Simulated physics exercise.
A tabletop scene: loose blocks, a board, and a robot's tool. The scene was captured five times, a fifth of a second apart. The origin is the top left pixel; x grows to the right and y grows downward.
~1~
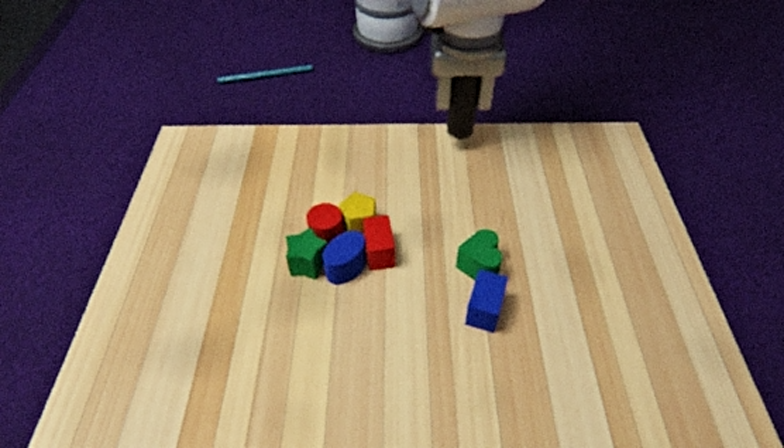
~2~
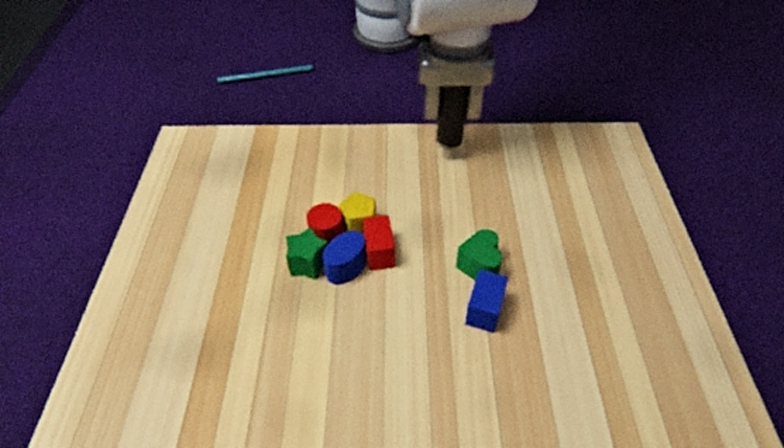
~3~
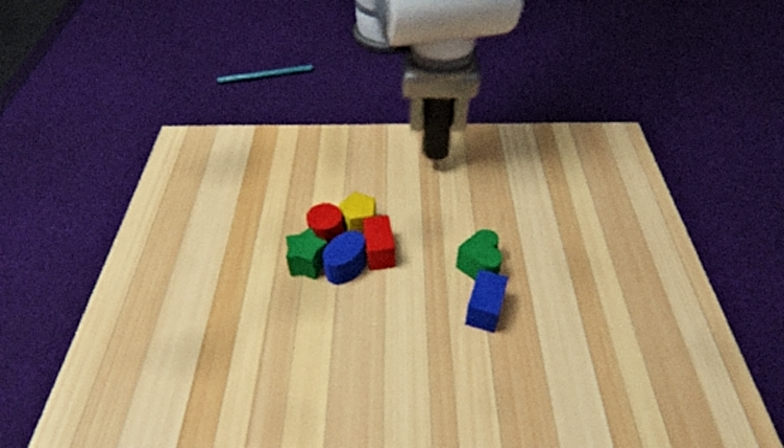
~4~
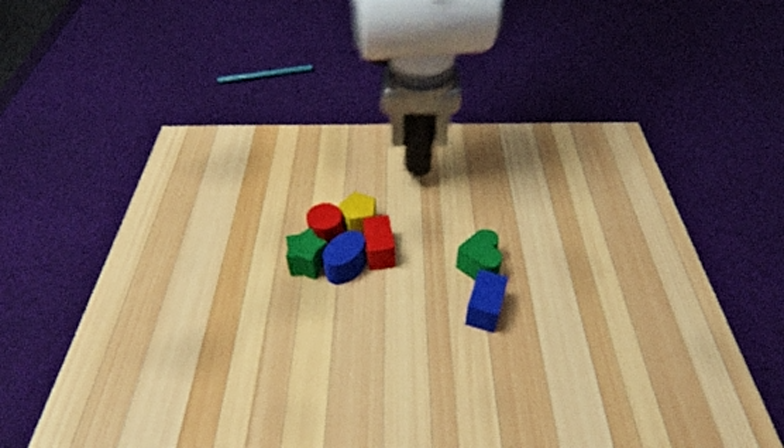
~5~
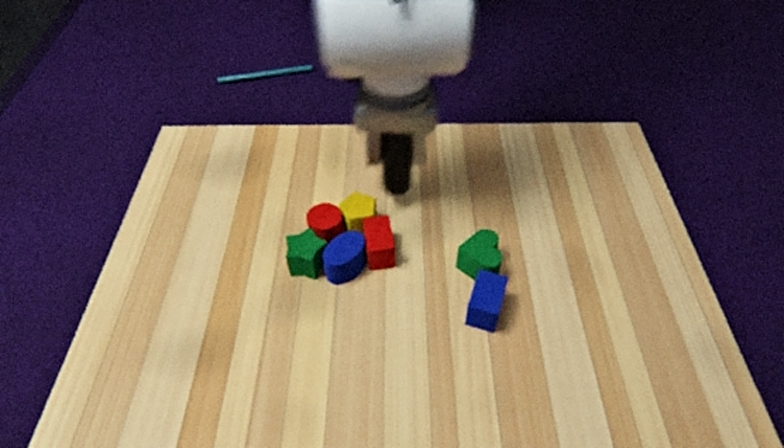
A light striped wooden board lies on a purple-covered table, seen from above at an angle by a still camera. Left of centre sit a red round block, a yellow pentagon, a green star, a blue oval and a red oblong, with a green heart and a blue block to the right. A white robot arm moves its dark-tipped tool leftward and nearer, beside the yellow block, while every block stays still.
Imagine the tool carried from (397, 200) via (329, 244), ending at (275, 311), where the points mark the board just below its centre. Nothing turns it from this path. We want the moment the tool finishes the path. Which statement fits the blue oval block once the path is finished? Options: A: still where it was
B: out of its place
Choice A: Still where it was.
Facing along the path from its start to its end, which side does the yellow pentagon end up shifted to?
Off to the right side.
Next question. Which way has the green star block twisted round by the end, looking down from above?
My prediction: CCW.
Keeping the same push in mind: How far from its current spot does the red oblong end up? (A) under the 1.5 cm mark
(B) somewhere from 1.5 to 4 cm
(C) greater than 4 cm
A (under the 1.5 cm mark)
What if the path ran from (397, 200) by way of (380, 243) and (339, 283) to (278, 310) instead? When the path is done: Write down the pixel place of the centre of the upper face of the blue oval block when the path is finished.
So, by the moment the path ends, you'll find the top centre of the blue oval block at (232, 315).
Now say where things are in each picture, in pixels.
The first picture shows tool tip at (460, 131); block tops, green star block at (304, 244); red round block at (324, 215); blue oval block at (344, 247); yellow pentagon at (358, 205); red oblong at (379, 232).
The second picture shows tool at (449, 140); blocks unchanged.
The third picture shows tool at (436, 152); blocks unchanged.
The fourth picture shows tool at (418, 167); blocks unchanged.
The fifth picture shows tool at (397, 186); green star block at (304, 244); red round block at (324, 215); blue oval block at (344, 247); yellow pentagon at (358, 205); red oblong at (379, 232).
On the path given first. One third of the way, tool at (351, 215); green star block at (292, 250), turned 55° anticlockwise; red round block at (290, 224); yellow pentagon at (325, 225), turned 25° clockwise; red oblong at (378, 235), turned 20° anticlockwise.
Two thirds of the way, tool at (305, 250); green star block at (245, 281), turned 85° anticlockwise; red round block at (257, 230); yellow pentagon at (272, 258), turned 40° clockwise; red oblong at (378, 235), turned 20° anticlockwise.
At the end, tool at (271, 298); green star block at (197, 305), turned 60° anticlockwise; red round block at (257, 230); blue oval block in place; yellow pentagon at (234, 289), turned 65° clockwise; red oblong at (378, 235), turned 20° anticlockwise.
